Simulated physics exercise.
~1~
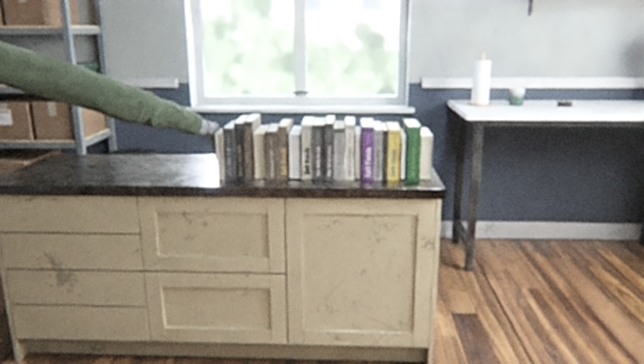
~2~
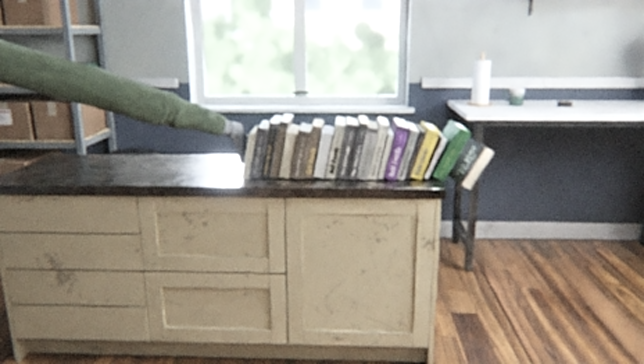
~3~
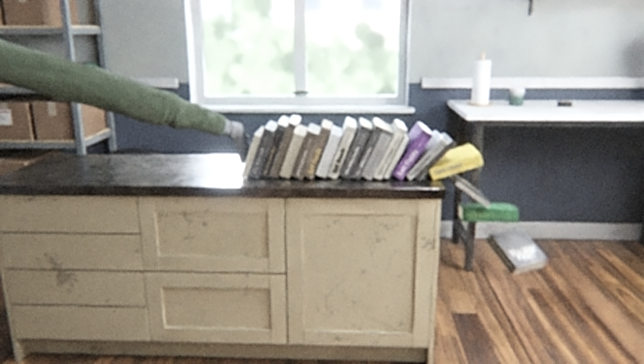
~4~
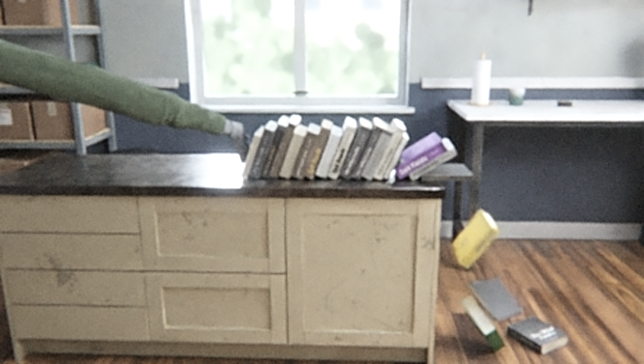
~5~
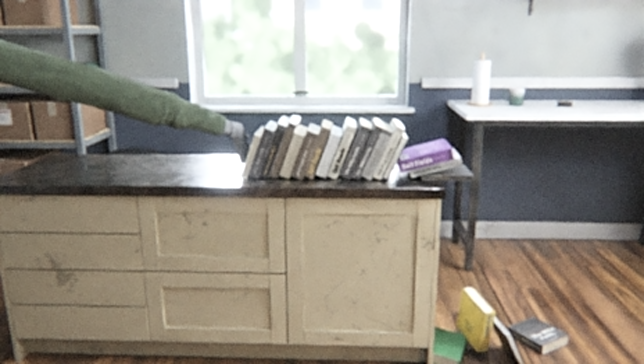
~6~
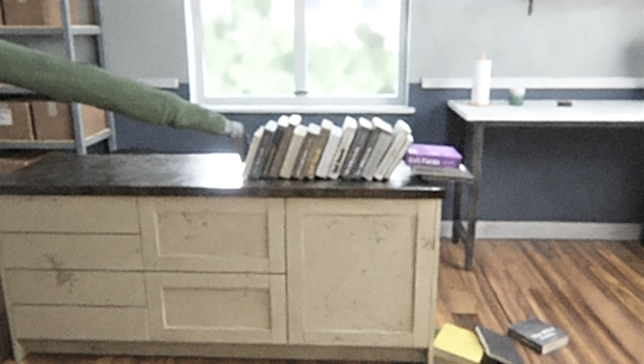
A row of books leans right as a green-sleeved arm pushes, and several end up on the floor.
